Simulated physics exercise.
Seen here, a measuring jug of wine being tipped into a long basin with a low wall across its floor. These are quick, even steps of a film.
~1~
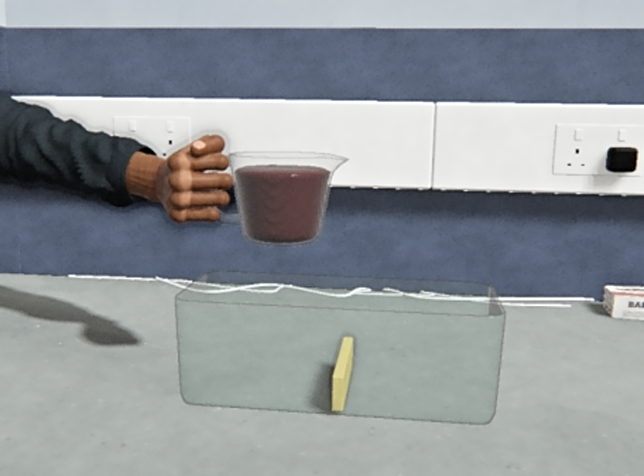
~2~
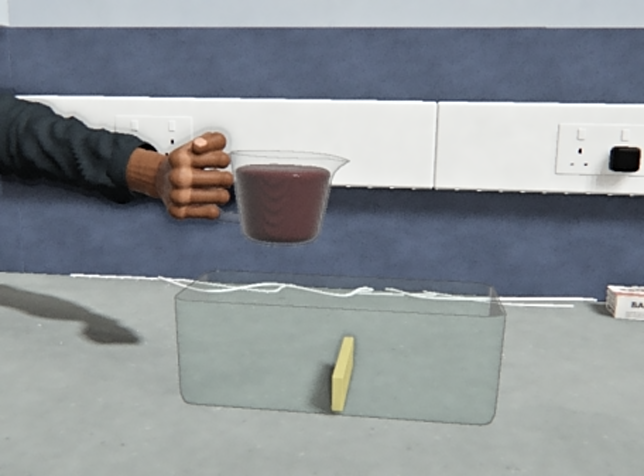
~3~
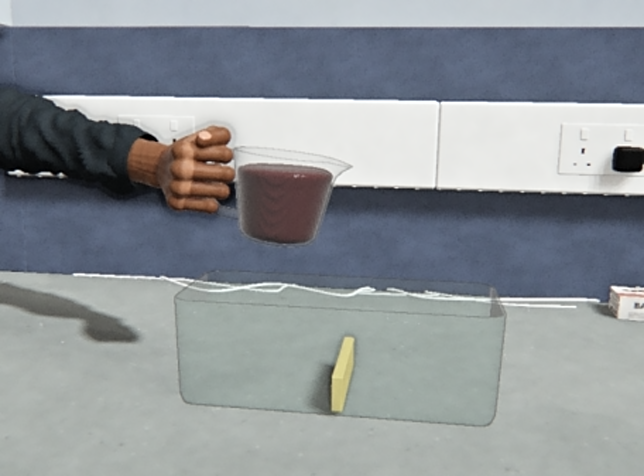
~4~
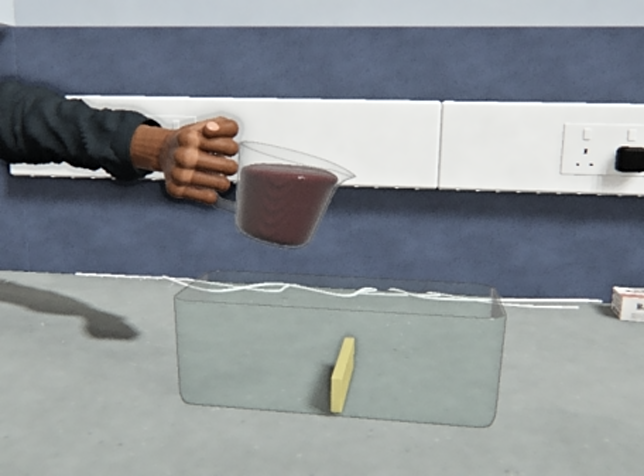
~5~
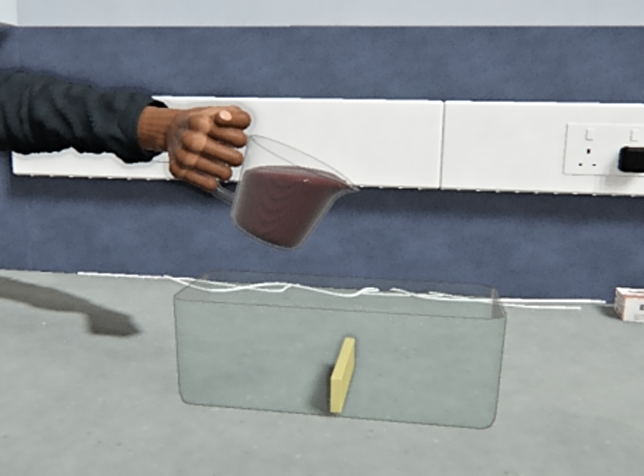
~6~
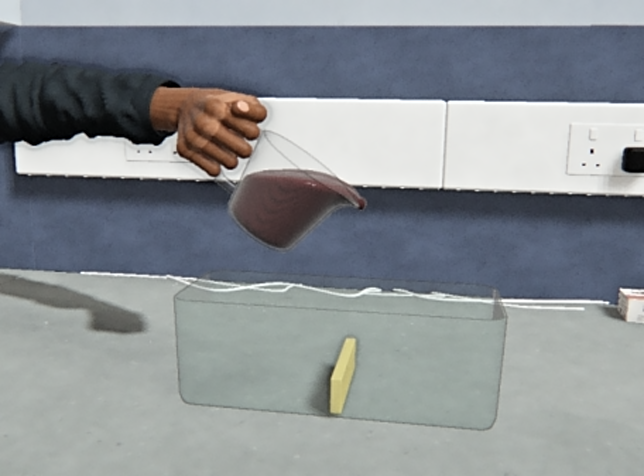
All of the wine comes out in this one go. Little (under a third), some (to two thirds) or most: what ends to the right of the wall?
In the end above two thirds is right of the wall.
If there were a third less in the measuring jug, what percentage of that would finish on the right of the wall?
About 75 per cent.
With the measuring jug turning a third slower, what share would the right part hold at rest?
It comes to 85 per cent or so.
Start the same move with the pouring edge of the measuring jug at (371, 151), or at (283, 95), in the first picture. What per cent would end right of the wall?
Near 90 % and 25 %.
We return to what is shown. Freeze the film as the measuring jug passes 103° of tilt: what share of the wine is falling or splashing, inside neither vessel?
Roughly 20 in a hundred.
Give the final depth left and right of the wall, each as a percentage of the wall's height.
Left: 10 %. Right: 50 %.
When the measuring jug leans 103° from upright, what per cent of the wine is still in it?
Some 30 per cent.
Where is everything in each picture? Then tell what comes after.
The first frame shows tilt 0°; pouring edge (349, 158); surface from (237, 168) to (332, 171); the long basin's rim runs from (192, 286) to (498, 300); the wall's top is at (344, 357).
The second frame shows tilt 2°; pouring edge (350, 160); surface from (238, 167) to (332, 171).
The third frame shows tilt 6°; pouring edge (353, 166); surface from (241, 166) to (335, 173).
The fourth frame shows tilt 14°; pouring edge (357, 176); surface from (244, 166) to (340, 176).
The fifth frame shows tilt 24°; pouring edge (359, 189); surface from (247, 171) to (352, 182).
The sixth frame shows tilt 36°; pouring edge (360, 206); surface from (246, 178) to (355, 195); 3 per cent is over the edge.
A moment on, the measuring jug is tipped right over and 29 per cent is still to pour, 1 is left of the wall and 49 right of it.
Next, the measuring jug is tipped right over and 1 per cent is still to pour, 14 is left of the wall and 83 right of it.
Then the measuring jug is tipped right over and 0 per cent is still to pour, 17 is left of the wall and 82 right of it.
Later the measuring jug is tipped right over and 0 per cent is still to pour, 16 is left of the wall and 82 right of it.
Finally, 16 per cent lies left of the wall, 82 right of it and 1 outside.
